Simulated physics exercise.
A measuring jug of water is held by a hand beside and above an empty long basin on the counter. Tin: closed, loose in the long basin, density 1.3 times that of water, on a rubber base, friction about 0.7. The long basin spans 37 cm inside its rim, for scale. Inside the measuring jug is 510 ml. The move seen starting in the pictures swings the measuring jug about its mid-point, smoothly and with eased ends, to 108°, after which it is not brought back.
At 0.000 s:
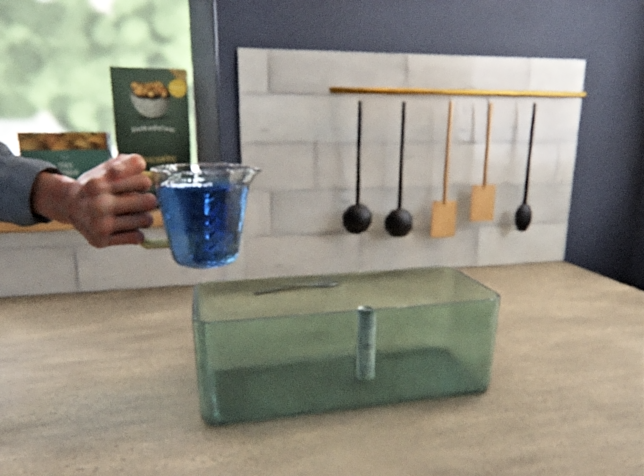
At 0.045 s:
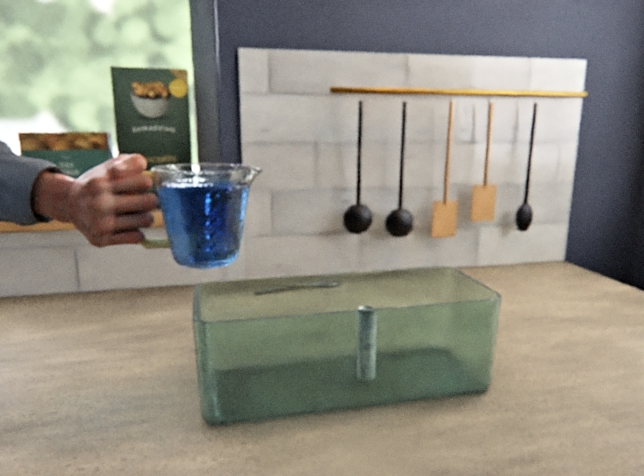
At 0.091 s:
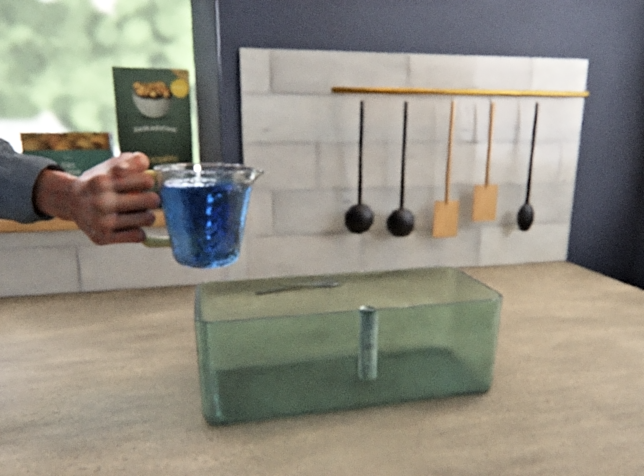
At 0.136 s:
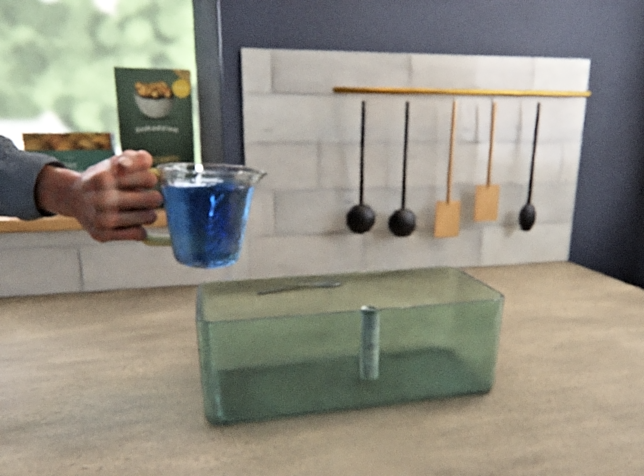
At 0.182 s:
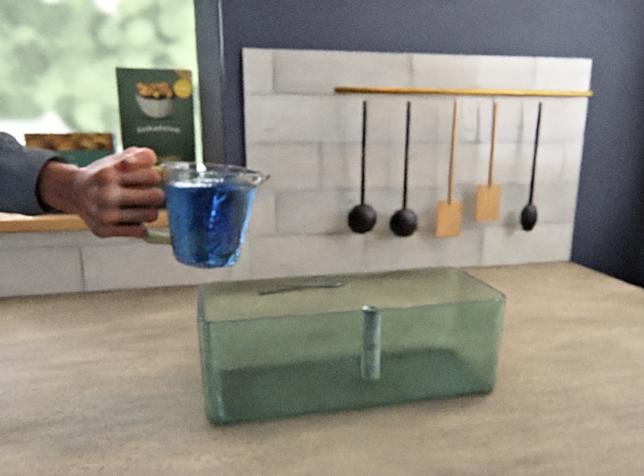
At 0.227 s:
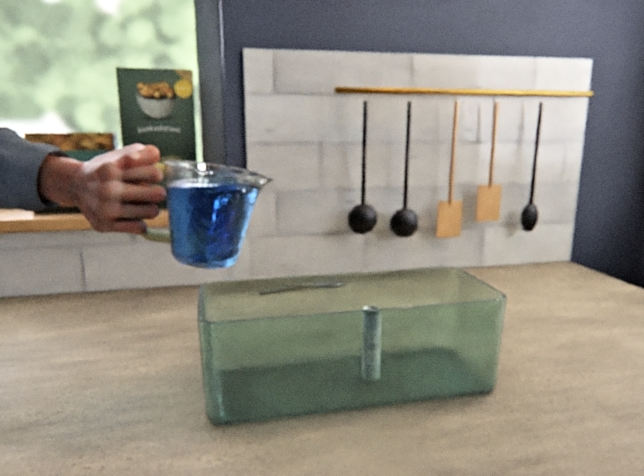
A hand holds a jug of blue water above a long basin and slowly tilts it slightly right.
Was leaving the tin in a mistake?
No, it keeps its footing.
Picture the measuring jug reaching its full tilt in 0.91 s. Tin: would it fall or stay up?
Then it holds its balance.
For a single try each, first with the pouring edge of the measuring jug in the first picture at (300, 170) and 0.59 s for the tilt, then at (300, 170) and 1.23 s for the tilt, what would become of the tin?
Run one: It tumbles. Run two: It tumbles.
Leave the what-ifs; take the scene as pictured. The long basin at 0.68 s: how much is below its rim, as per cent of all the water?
About 9%.
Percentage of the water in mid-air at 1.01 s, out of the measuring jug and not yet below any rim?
Estimated airborne part: Roughly 10 per cent.
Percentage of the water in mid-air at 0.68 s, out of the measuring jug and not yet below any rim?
I'd say close to 16 per cent.
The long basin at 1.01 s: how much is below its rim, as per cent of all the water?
Close to 74 in a hundred.
By 0.68 s the tilt is 63° and 74 per cent is still to pour; the tin stands where it began.
By 1.01 s the tilt is 100° and 15 per cent is still to pour; the tin stands where it began.
By 1.35 s the tilt is 108° and 0 per cent is still to pour; the tin stands where it began.
By 1.73 s the tilt is 108° and 0 per cent is still to pour; the tin stands where it began.
At rest the tin stands where it began.
